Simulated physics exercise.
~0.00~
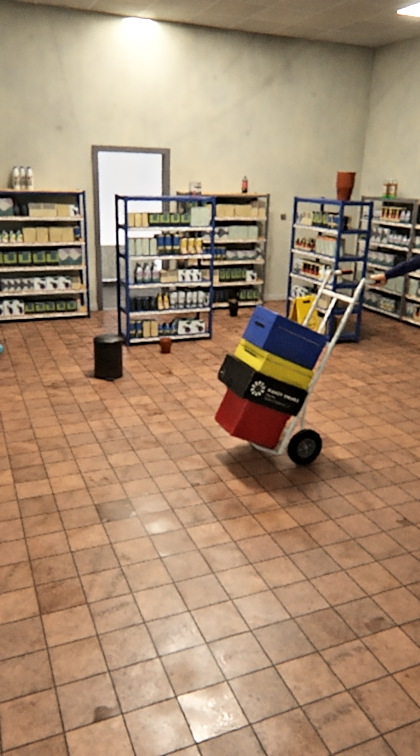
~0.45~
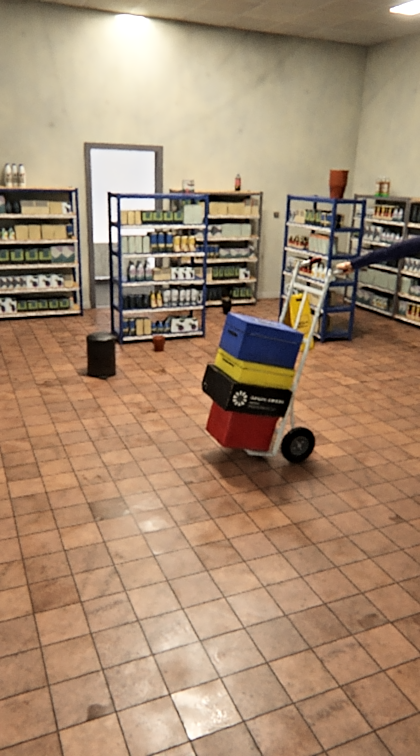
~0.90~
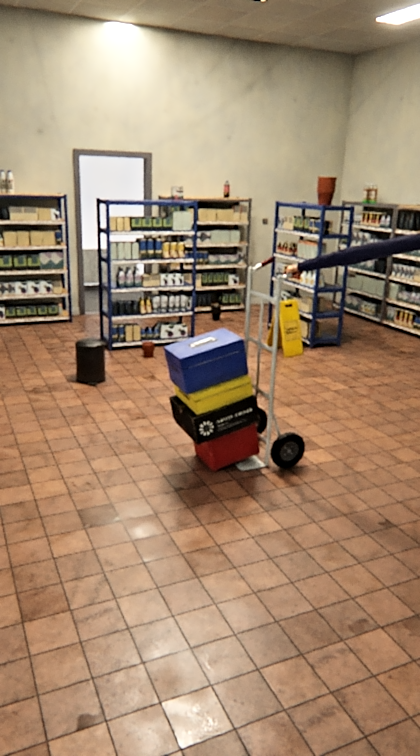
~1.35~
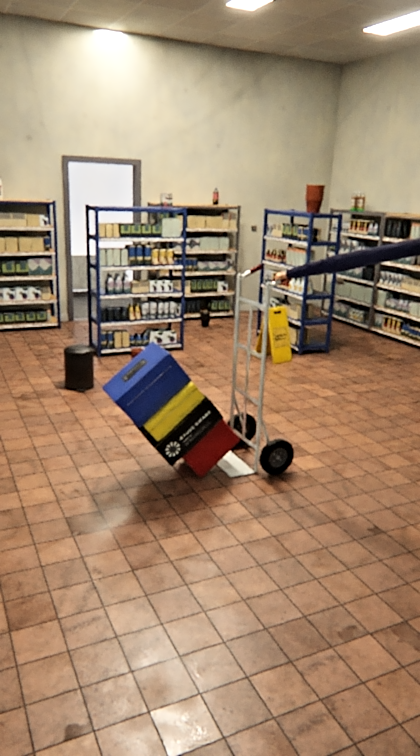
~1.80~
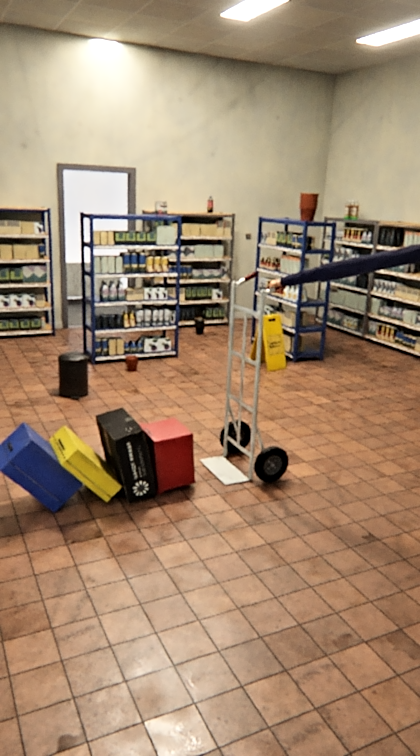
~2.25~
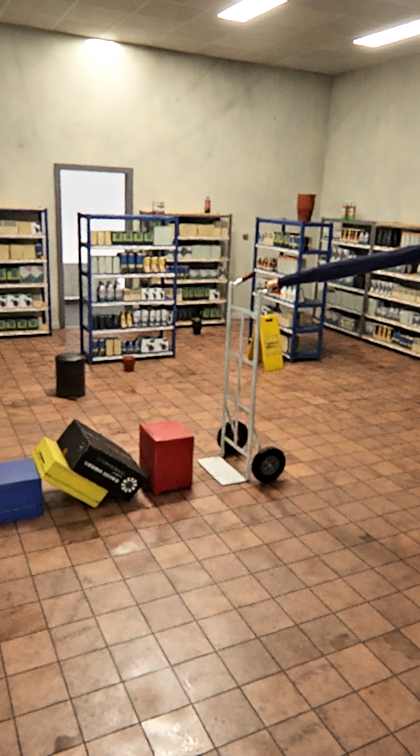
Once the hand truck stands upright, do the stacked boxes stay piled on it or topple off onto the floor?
They topple off. The blue, yellow and black boxes spill to the left across the tiles, and the red one tips over too.
